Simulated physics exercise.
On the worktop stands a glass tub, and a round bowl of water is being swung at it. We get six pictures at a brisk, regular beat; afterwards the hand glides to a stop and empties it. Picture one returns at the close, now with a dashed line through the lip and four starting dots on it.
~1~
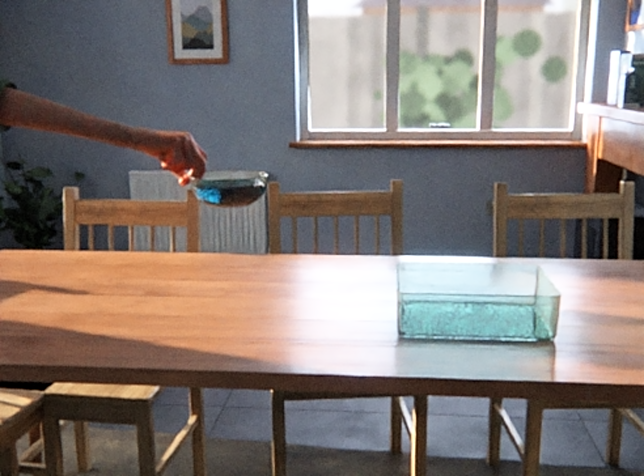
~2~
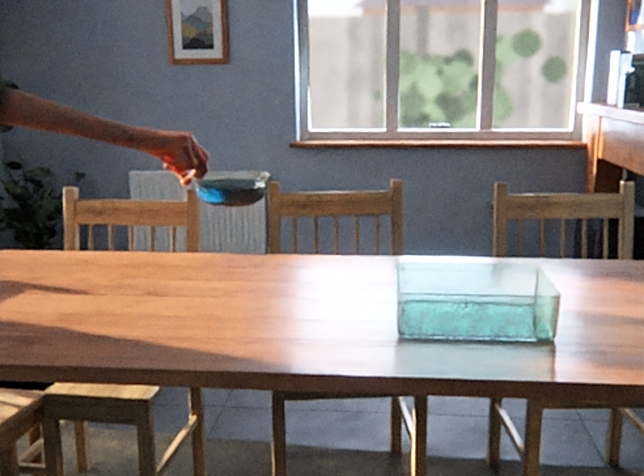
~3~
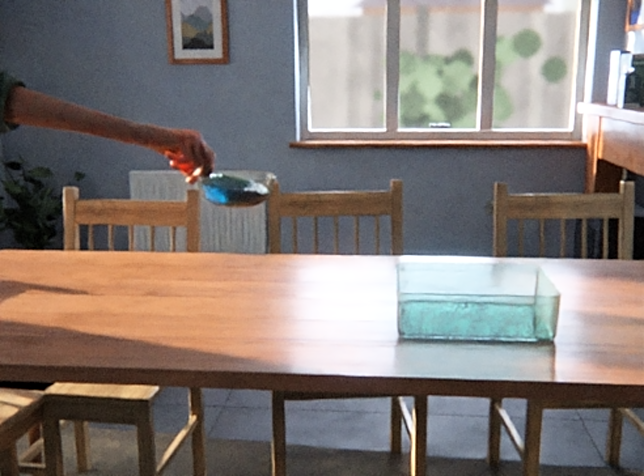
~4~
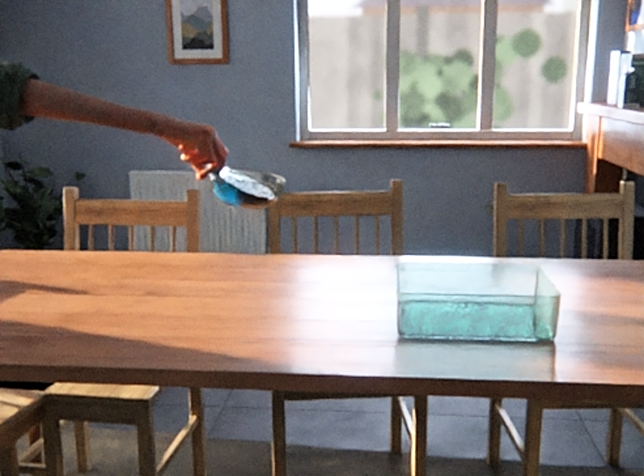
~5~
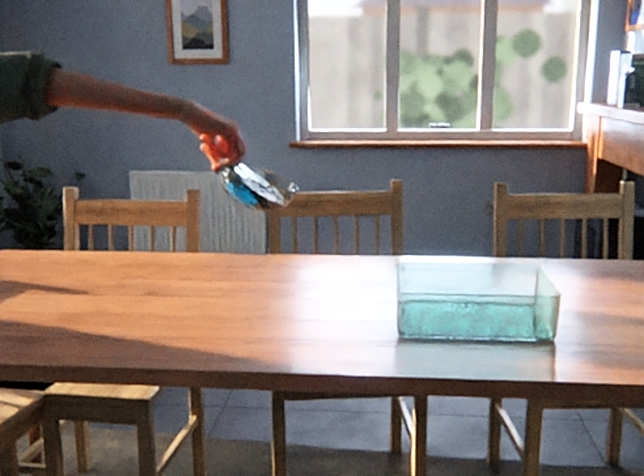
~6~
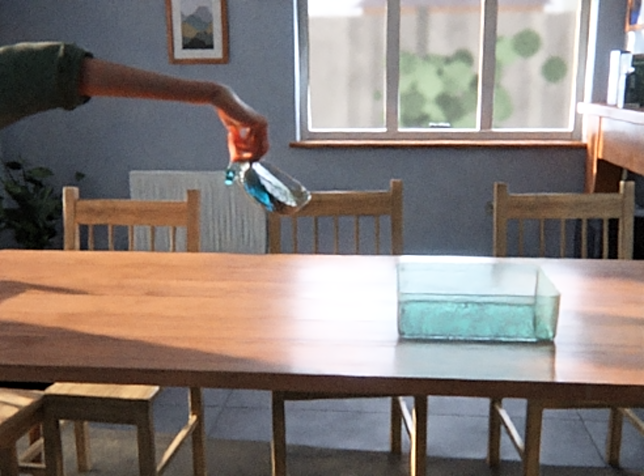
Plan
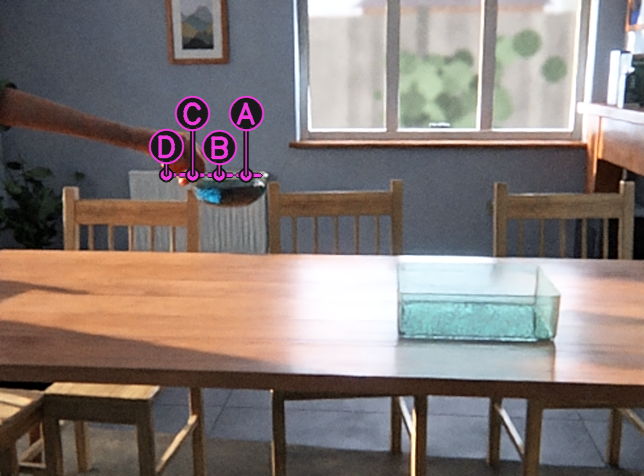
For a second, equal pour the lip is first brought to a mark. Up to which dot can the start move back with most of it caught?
Dot A.
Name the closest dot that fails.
B it is.
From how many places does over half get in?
One.
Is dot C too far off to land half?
Yes.
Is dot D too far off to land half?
Yes.
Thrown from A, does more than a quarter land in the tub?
Yes, it does.
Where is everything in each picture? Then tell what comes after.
In the first frame, upright, lip at (265, 175); tub from (397, 336) to (556, 340); nothing has left yet.
In the second frame, upright, lip at (267, 175); nothing has left yet.
In the third frame, upright, lip at (273, 176); nothing has left yet.
In the fourth frame, tipped about 9°, lip at (283, 181); water is over the rim, down to (220, 171).
In the fifth frame, tipped about 20°, lip at (296, 188); water is over the rim, down to (219, 172).
In the sixth frame, tipped about 33°, lip at (309, 198); water is over the rim, down to (229, 182).
In magenta, A at (246, 175); B at (219, 175); C at (192, 175); D at (166, 174).
If A is chosen, about 74 % lands in the tub, 10 % falls short and 15 % goes beside or beyond.
If B is chosen, about 12 % lands in the tub, 83 % falls short and 5 % goes beside or beyond.
If C is chosen, about 0 % lands in the tub, 96 % falls short and 4 % goes beside or beyond.
If D is chosen, about 0 % lands in the tub, 100 % falls short.
